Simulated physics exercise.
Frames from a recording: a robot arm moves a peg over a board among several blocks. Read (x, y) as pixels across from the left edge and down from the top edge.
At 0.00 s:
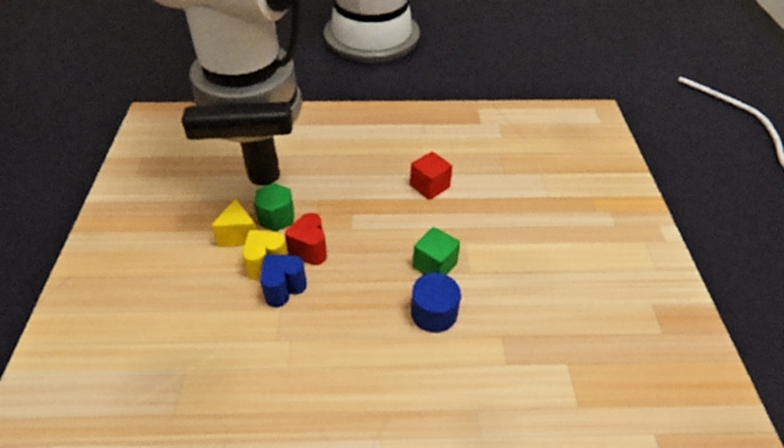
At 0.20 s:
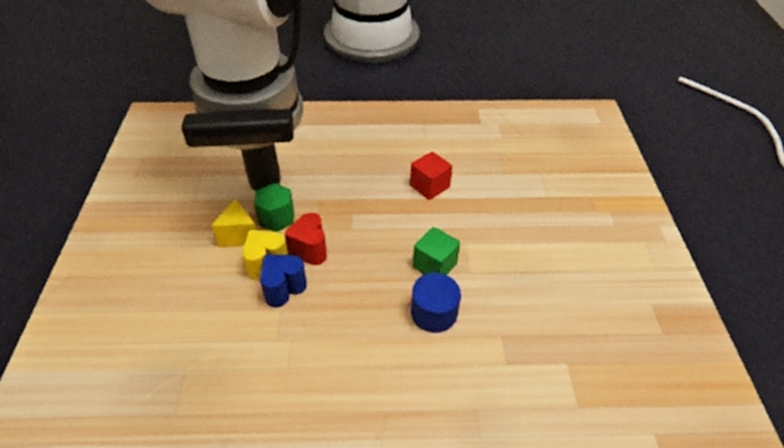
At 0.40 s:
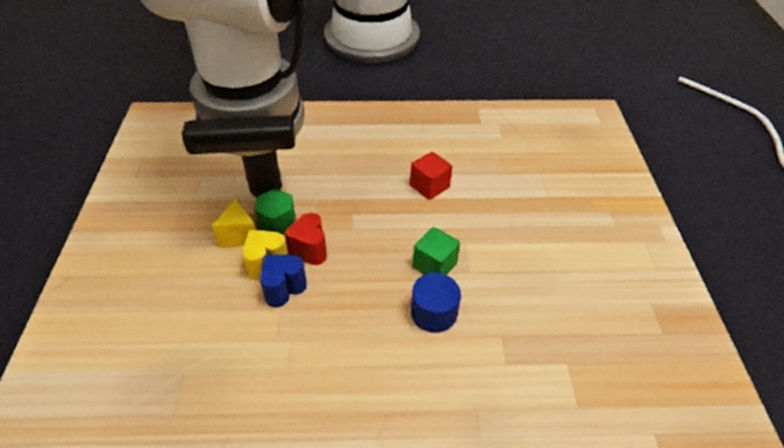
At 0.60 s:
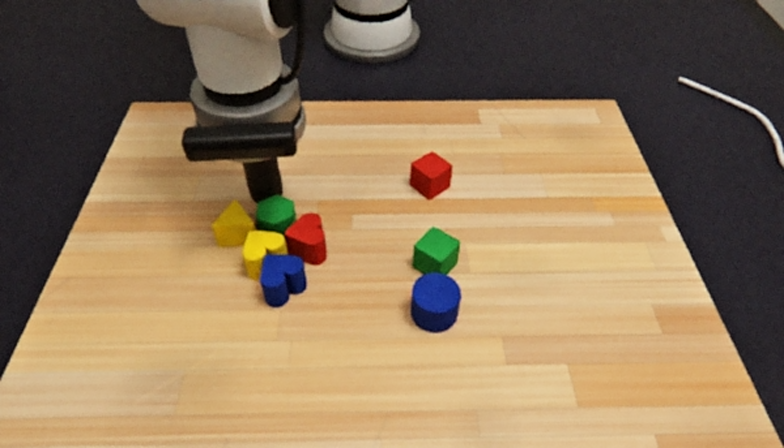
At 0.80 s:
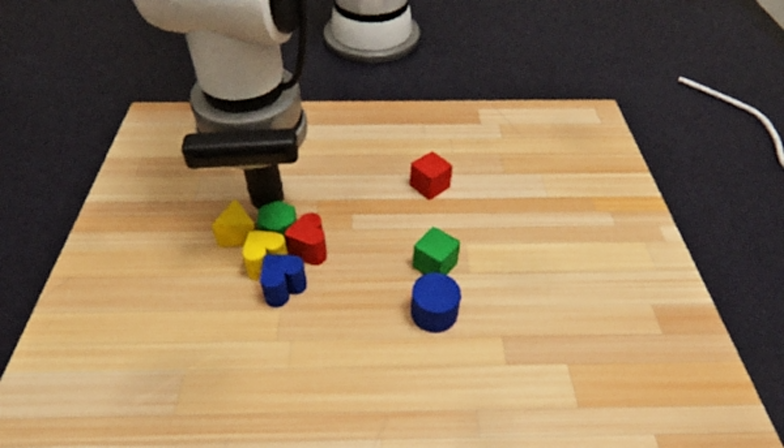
A light wooden board on a dark surface is seen from above at an angle by a still camera. A robot arm holds a black peg at upper left, above a cluster of a yellow triangle, green hexagon, and yellow, red and blue hearts, with a red cube, green cube and blue cylinder to the right. The peg edges toward the viewer and nudges the hexagon slightly the same way.
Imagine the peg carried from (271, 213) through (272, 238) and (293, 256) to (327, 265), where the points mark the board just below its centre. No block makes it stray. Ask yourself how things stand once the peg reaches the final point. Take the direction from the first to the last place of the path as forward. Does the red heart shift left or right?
Picture yourself facing from the start of the path to its end: The red heart moves off to your left.
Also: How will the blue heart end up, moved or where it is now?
When the path is over, the blue heart has left its spot.
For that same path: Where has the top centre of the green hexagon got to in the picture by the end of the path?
In the picture, it is at (306, 273).
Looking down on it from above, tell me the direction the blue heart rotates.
From overhead, anticlockwise.
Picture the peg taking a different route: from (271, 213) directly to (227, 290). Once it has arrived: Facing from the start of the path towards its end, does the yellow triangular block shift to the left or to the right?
The yellow triangular block goes right.
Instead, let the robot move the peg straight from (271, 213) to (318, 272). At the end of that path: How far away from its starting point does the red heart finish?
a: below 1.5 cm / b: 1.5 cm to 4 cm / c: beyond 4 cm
The correct letter is c.
What follows on the original path. One third of the way, peg (269, 226); yellow heart (252, 265), turned 30° clockwise; green hexagon (277, 242); blue heart (279, 286), turned 45° anticlockwise; red heart (314, 236), turned 30° anticlockwise.
Two thirds of the way, peg (292, 243); yellow heart (247, 274), turned 40° clockwise; green hexagon (290, 264), turned 40° clockwise; blue heart (279, 301), turned 55° anticlockwise; red heart (327, 242), turned 50° anticlockwise.
At the end, peg (325, 252); yellow heart (247, 274), turned 40° clockwise; green hexagon (306, 273), turned 85° clockwise; blue heart (278, 306), turned 50° anticlockwise; red heart (360, 253), turned 40° anticlockwise.
